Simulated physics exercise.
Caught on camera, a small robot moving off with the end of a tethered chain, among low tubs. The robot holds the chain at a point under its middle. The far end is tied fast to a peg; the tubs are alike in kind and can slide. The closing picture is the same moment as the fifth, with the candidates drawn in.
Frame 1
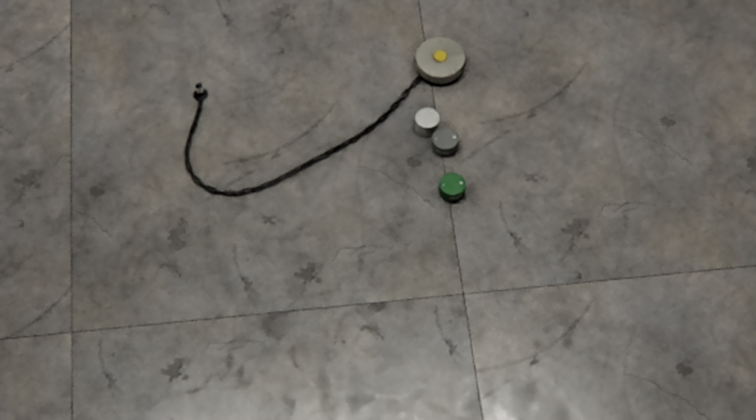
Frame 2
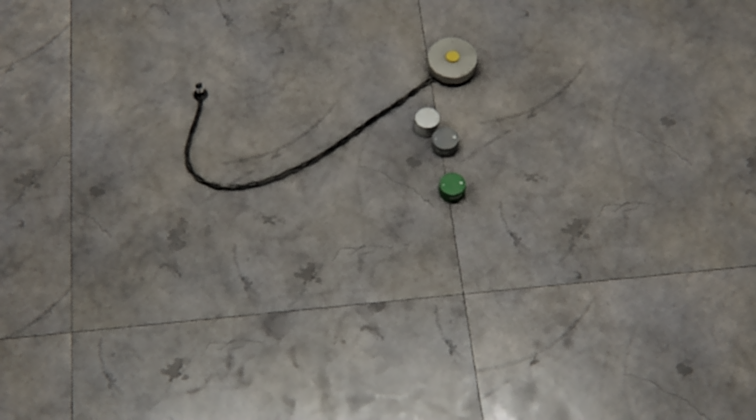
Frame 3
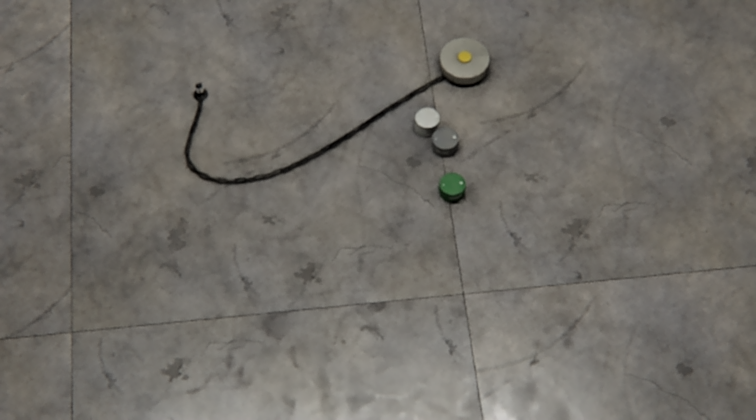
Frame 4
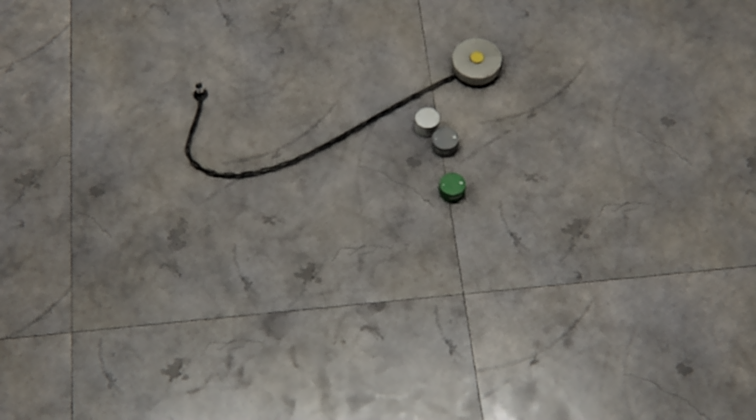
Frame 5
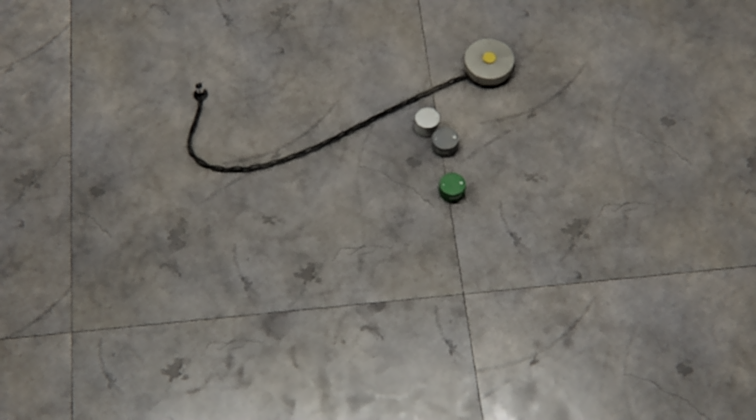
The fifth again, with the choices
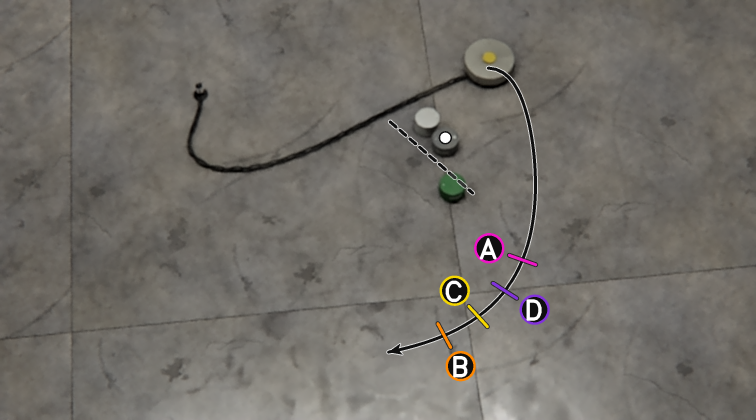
A round pale robot moves slowly right, pulling a dark chain tied to a small peg.
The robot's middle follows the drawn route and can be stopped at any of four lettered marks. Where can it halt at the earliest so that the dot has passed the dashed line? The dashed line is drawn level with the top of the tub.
As far as tick D.
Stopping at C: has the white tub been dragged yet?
Yes.
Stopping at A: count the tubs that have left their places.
Two.
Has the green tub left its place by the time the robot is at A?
By then, no.
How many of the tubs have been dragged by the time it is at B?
Three.
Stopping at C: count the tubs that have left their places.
Three.
On the marked copy, A at (522, 260); B at (444, 335); C at (478, 317); D at (505, 291); the dashed line at (431, 157); the route from (488, 68) via (531, 231) to (389, 352); the white dot at (445, 138).
Taking D. A third of the way, robot (532, 130); grey tub (445, 142).
Two thirds of the way, robot (534, 215); grey tub (445, 142).
When it is over, robot (506, 286); grey tub (424, 171); white tub (403, 158); green tub (447, 191); the dot on the grey tub is over the dashed line.
As for the rest, A leaves the dotted tub short, at (439, 150); B does it too, but is farther than needed; C does it too, but is farther than needed.
